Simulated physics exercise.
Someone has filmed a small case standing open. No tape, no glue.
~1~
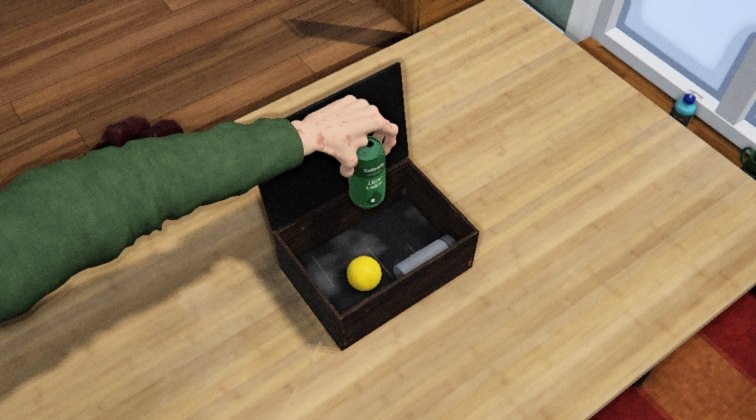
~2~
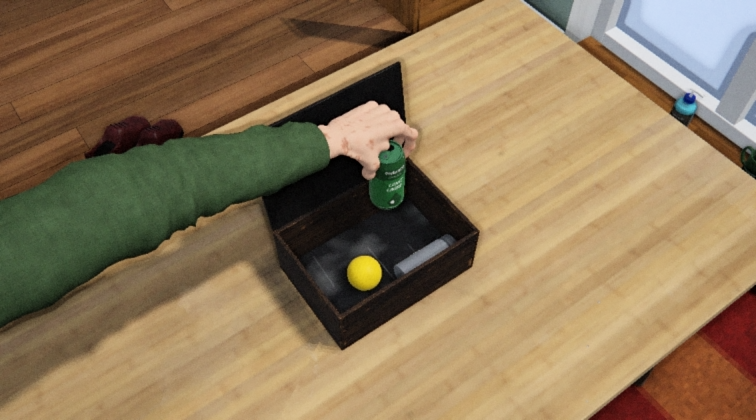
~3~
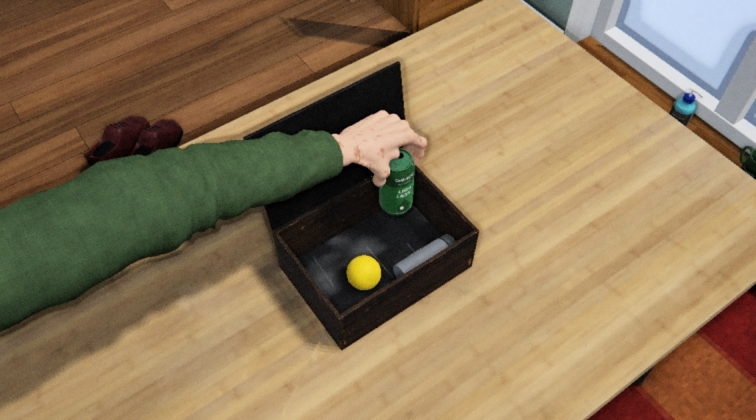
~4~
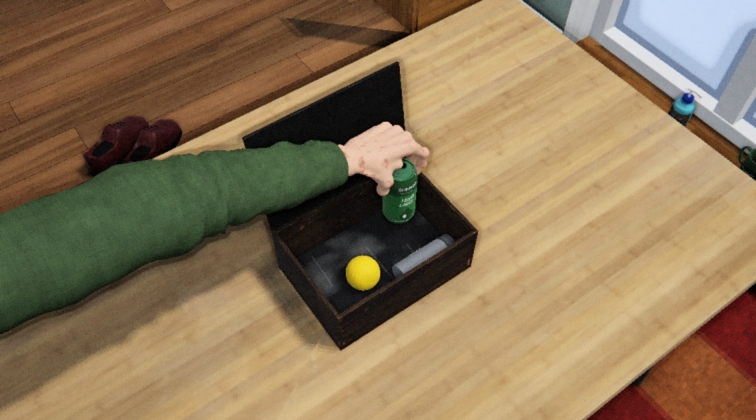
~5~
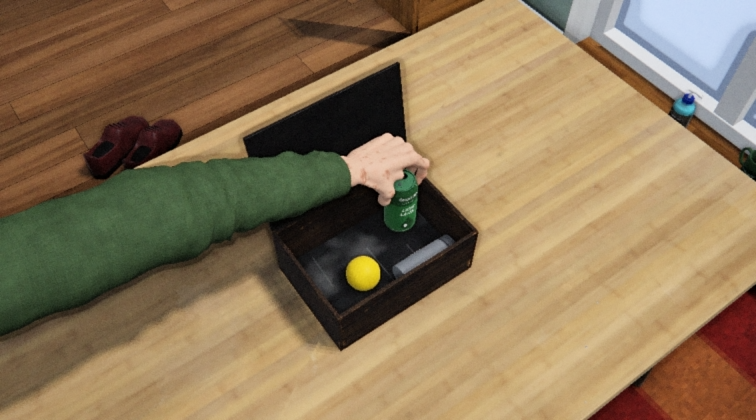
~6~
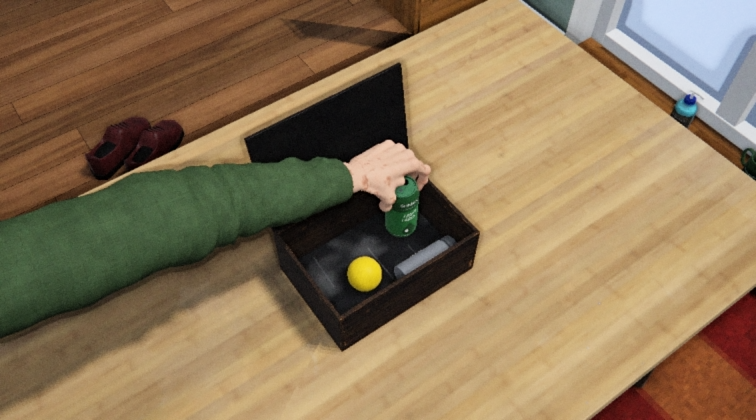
The clip shows a hand in a green sleeve lowering a green can into a small, dark open case holding a yellow ball and a gray cylinder, shifting it slightly right on the way down and still gripping it inside.
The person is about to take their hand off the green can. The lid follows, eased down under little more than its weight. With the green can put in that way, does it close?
Outcome: The lid is held up.
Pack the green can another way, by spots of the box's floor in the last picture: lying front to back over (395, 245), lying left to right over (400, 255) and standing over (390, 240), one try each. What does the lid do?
First try: It shuts flat; second try: It shuts flat; third try: It stays ajar.
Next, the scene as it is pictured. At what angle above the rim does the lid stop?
About 35°.
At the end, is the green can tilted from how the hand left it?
It stays as placed.
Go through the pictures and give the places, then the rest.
Coming down; green can (367, 174), in the first picture.
Coming down; green can (387, 177), in the second picture.
Coming down; green can (397, 183), in the third picture.
Coming down; green can (399, 192), in the fourth picture.
Coming down; green can (401, 202), in the fifth picture.
Put in, still held; green can (402, 208), in the sixth picture.
Then, 1.10 s after the last picture, lid starting down.
Then, 1.50 s after the last picture, lid 65° above the rim.
Then, 1.80 s after the last picture, lid 41° above the rim.
At rest, lid 34° above the rim; all 3 in place. Seen from the same camera at the end, green can near (402, 208).
